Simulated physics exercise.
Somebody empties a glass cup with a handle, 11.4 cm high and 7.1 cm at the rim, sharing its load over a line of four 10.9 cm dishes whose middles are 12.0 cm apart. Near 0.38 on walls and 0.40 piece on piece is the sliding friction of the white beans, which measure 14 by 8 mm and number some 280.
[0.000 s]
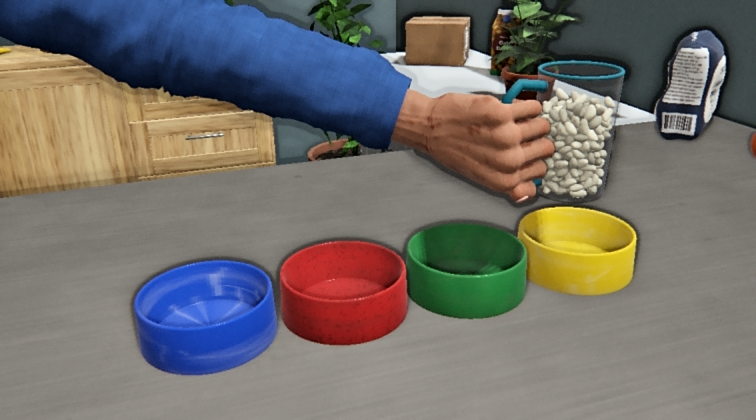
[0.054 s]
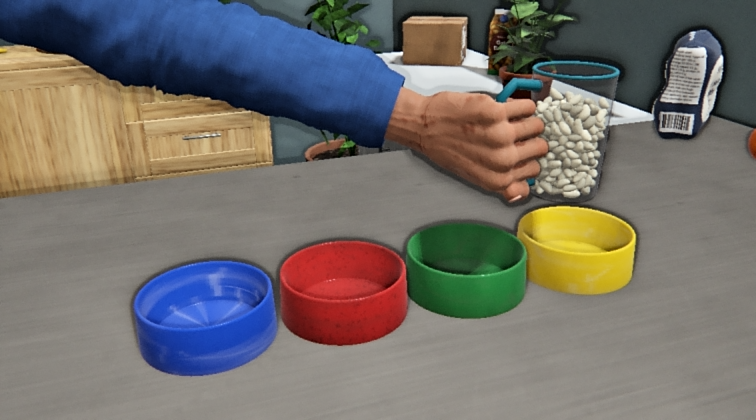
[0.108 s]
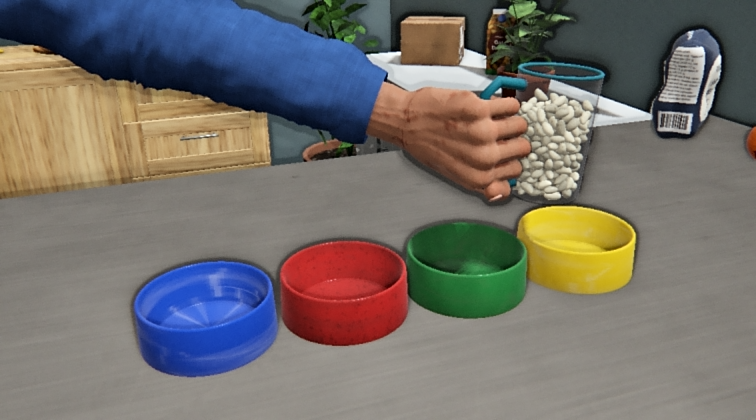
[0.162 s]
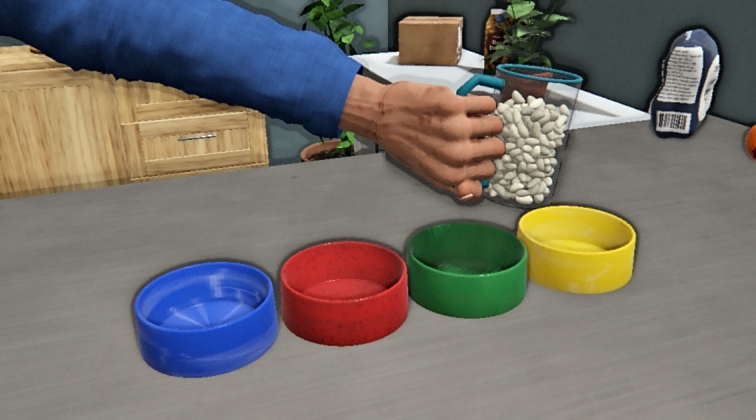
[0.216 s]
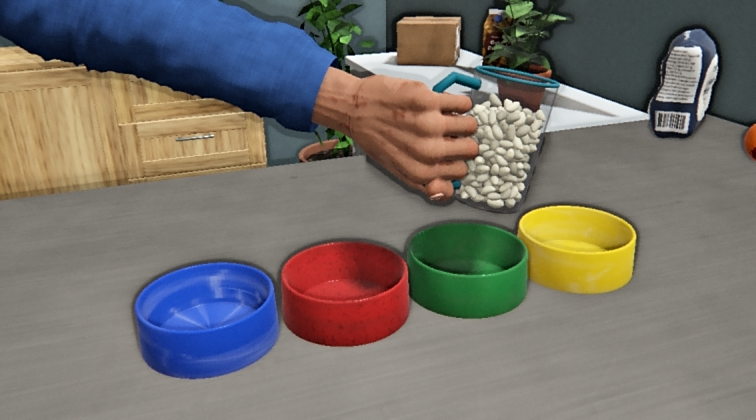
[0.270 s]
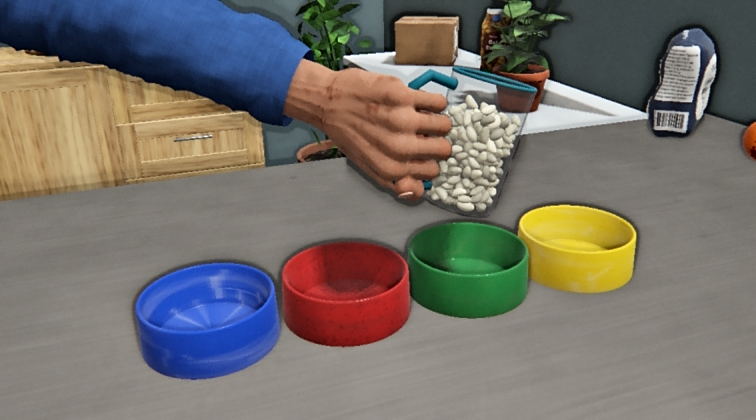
A blue-sleeved arm reaches in from the upper left over a gray countertop, seen from slightly above, with wooden cabinets, potted plants and a cardboard box behind. Four round dishes, blue, red, green and yellow, sit in a row from left to right. The hand grips a clear, teal-rimmed cup of white pieces and carries it steadily leftward, tilting it slightly rightward, while the camera stays practically still.
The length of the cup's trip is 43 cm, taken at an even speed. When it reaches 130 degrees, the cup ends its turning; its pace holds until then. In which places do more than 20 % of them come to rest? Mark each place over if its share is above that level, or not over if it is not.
Red dish: Not over, blue dish: Over, green dish: Not over, yellow dish: Not over, counter: Not over.
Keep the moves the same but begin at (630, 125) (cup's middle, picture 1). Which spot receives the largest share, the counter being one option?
Blue.
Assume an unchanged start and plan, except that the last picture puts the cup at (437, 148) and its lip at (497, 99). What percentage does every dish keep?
Kept per dish: Red = 0, blue = 100, green = 0, yellow = 0.
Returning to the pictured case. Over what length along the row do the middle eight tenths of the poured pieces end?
6 cm, roughly.
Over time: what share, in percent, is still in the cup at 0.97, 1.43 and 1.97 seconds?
At the three moments: 100, 90 and 0 percent.
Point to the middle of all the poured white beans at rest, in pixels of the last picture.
Look around (204, 316) in the last picture.
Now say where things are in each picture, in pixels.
In the first frame, cup at (574, 132), tilt 0 degrees, lip at (615, 67), moved 0.0 cm; middle of the pieces at (570, 146); yellow dish at (577, 230); green dish at (466, 248); red dish at (343, 269); blue dish at (205, 292).
In the second frame, cup at (568, 132), tilt 1 degrees, lip at (609, 68), moved 0.6 cm; middle of the pieces at (563, 146).
In the third frame, cup at (551, 134), tilt 4 degrees, lip at (595, 71), moved 2.4 cm; middle of the pieces at (546, 148).
In the fourth frame, cup at (526, 137), tilt 8 degrees, lip at (573, 76), moved 5.0 cm; middle of the pieces at (521, 151).
In the fifth frame, cup at (501, 140), tilt 12 degrees, lip at (551, 82), moved 7.6 cm; middle of the pieces at (495, 154).
In the sixth frame, cup at (475, 143), tilt 16 degrees, lip at (529, 87), moved 10.2 cm; middle of the pieces at (468, 157); yellow dish at (576, 228); green dish at (468, 248); red dish at (345, 270); blue dish at (207, 295). The cup turns about 75 degrees a second and travels 49 cm a second.
After 0.97 s, tilt 70 degrees; cup holds 100 %.
After 1.43 s, tilt 105 degrees; cup holds 90 %, blue 5 %.
After 1.97 s, tilt 130 degrees; cup holds 0 %, blue 100 %.
By 2.3 s all is still; red 0 %, blue 100 %, green 0 %, yellow 0 %, counter 0 %.
